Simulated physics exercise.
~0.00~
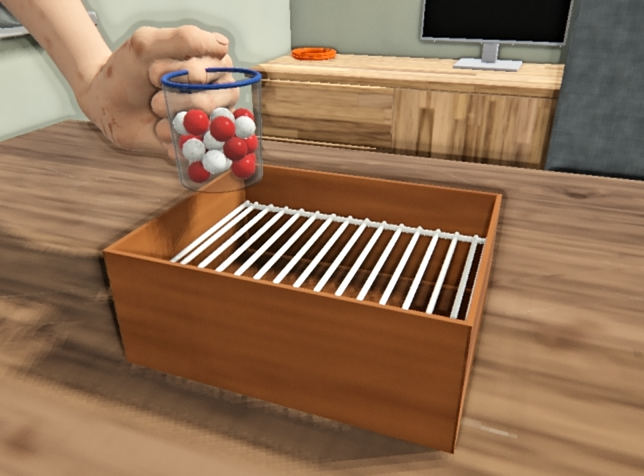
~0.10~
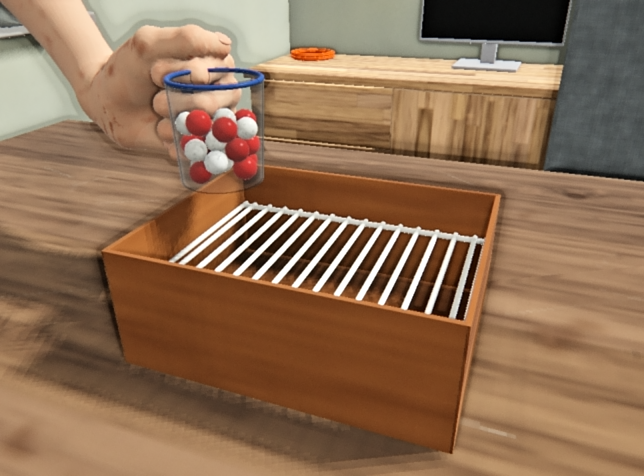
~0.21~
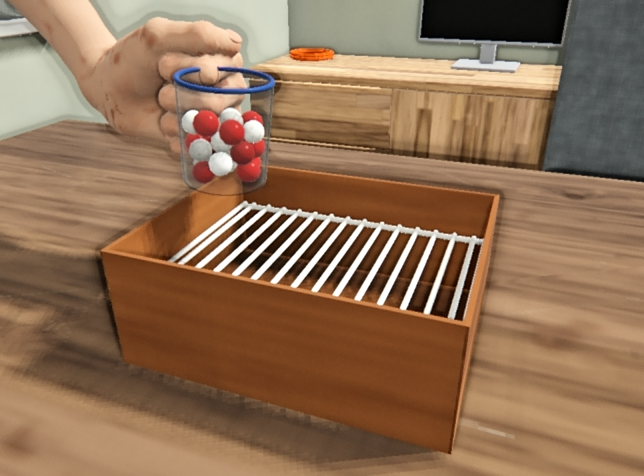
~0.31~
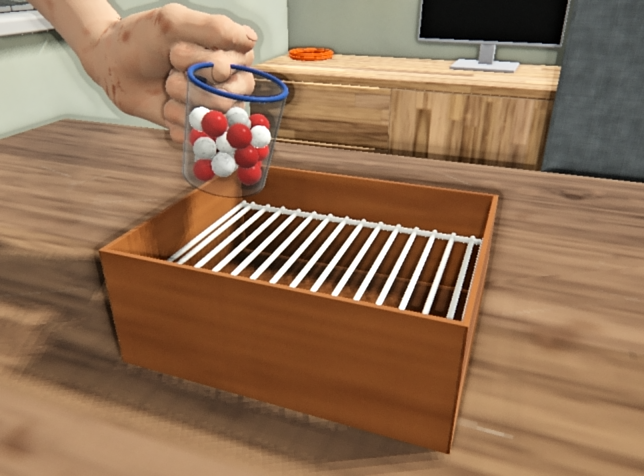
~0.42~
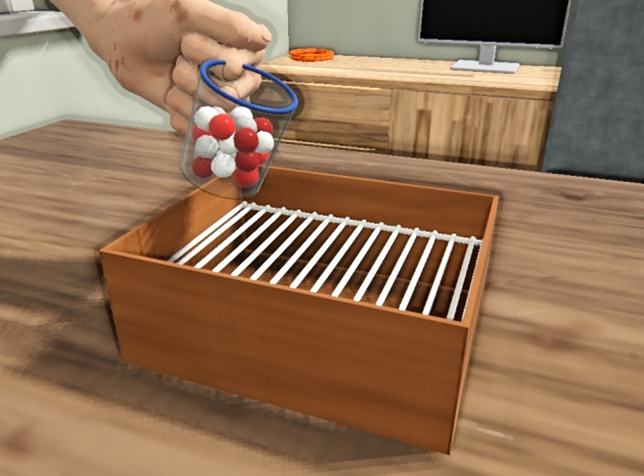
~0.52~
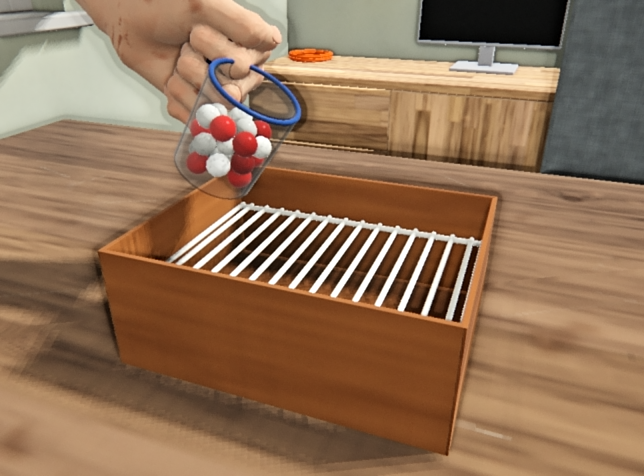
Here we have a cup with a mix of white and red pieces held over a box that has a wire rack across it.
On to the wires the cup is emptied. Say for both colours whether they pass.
As it turns out, the white pieces can't get past and the red pieces can't get past.
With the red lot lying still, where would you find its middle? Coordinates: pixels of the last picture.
Resting point: Approx. (322, 270).
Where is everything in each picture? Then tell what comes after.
In the first picture, cup (217, 130), upright; rack (438, 288), 16 wires across; white marbles (217, 136), wider than the gaps; red sweets (246, 143), wider than the gaps.
In the second picture, cup (219, 130), upright; red ones (248, 144).
In the third picture, cup (225, 131), tipped 6°; white ones (224, 137).
In the fourth picture, cup (231, 131), tipped 14°; red ones (257, 150).
In the fifth picture, cup (235, 132), tipped 24°; white ones (230, 144).
In the sixth picture, cup (234, 133), tipped 33°; rack (433, 290); white ones (229, 134); red ones (253, 156).
By 0.86 s, white ones, every one in the cup; red ones, every one in the cup.
By 1.22 s, white ones, almost all in the cup, about a tenth on or over the wires; red ones, every one in the cup.
By 1.65 s, white ones, every one on or over the wires; red ones, every one on or over the wires.
When it is over (2.4 s), white ones, every one on the wires, not one under the rack; red ones, every one on the wires, not one under the rack.
